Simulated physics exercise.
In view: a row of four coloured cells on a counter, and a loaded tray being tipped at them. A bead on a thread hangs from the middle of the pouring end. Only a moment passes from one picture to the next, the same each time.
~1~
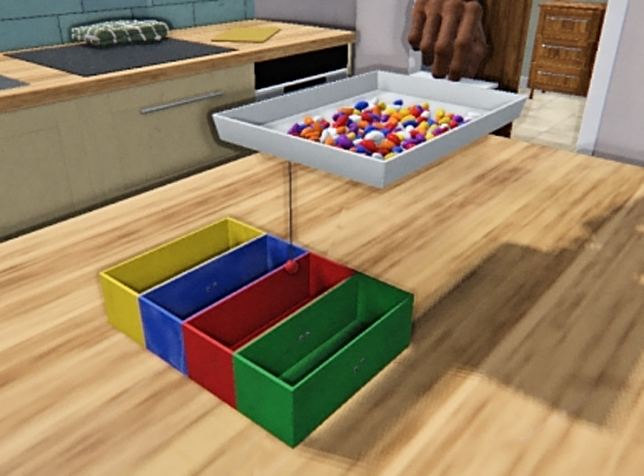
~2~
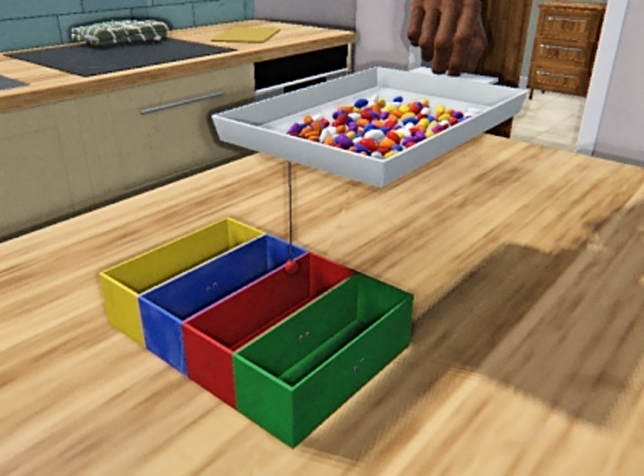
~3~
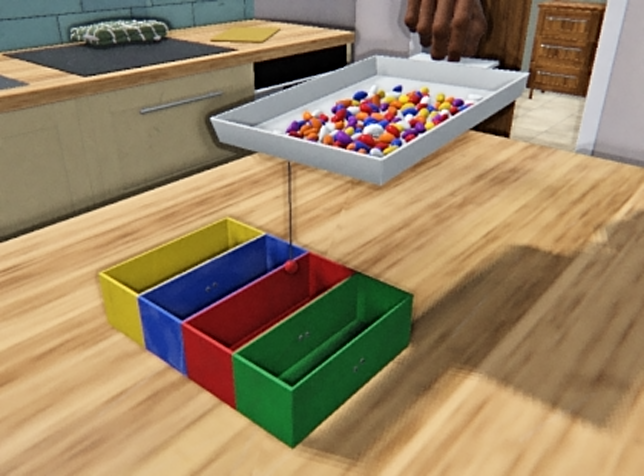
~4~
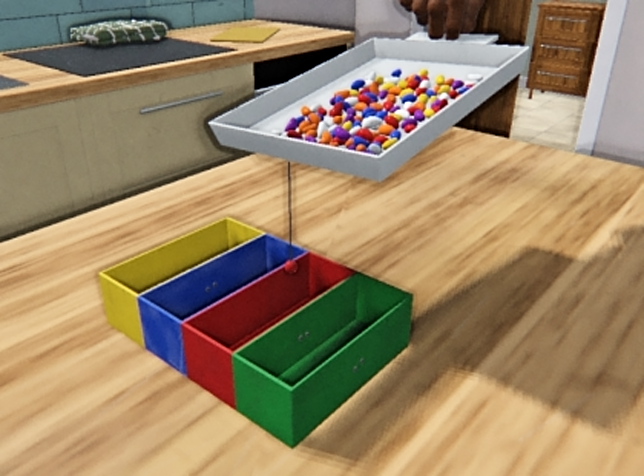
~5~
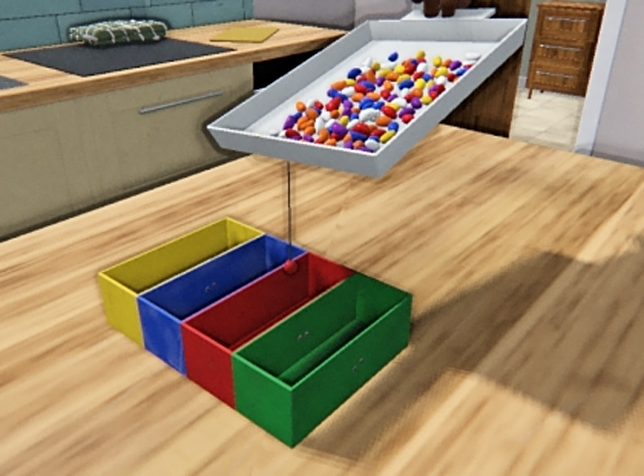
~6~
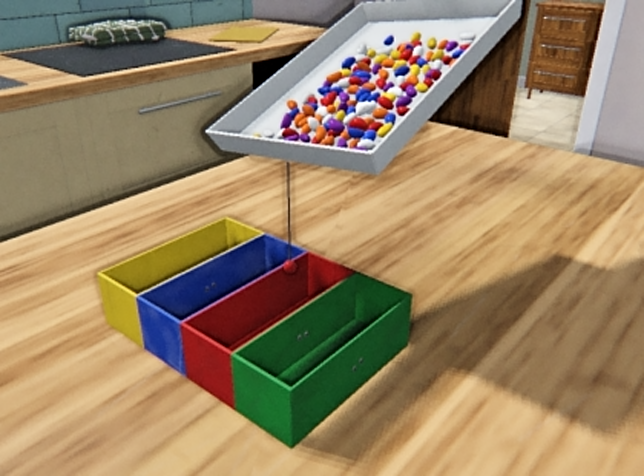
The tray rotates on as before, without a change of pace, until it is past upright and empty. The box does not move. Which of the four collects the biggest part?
Most goes to the blue cell.
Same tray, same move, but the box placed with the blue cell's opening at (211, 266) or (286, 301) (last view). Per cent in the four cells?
First some 100, then 50 per cent.
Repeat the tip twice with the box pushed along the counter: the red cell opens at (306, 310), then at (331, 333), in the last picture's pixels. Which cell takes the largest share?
At the first place that yellow cell, at the second that yellow cell.
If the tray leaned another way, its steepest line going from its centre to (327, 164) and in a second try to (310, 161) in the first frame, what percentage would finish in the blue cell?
Near 0 % and 20 %.
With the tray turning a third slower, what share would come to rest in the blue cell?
Roughly 50 in a hundred.
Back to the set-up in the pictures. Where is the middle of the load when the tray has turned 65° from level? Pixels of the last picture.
Roughly at (284, 109).
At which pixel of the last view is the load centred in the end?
Around (205, 325).
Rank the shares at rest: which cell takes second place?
Second comes the yellow cell.
Shortly afterwards, tray tipped steeply; the whole lot on the tray.
Next, tray tipped past a quarter turn; near half on the tray; a little in the blue cell; a little in the yellow cell; only a few in the red cell; only a few in the green cell; near a quarter falling or outside the box.
Some moments later, tray tipped past a quarter turn; near half in the blue cell; near a quarter in the yellow cell; a little in the red cell; only a few in the green cell; only a few falling or outside the box.
In the end, tray tipped past a quarter turn; near half in the blue cell; near a quarter in the yellow cell; a little in the red cell; only a few in the green cell; only a few outside the box.
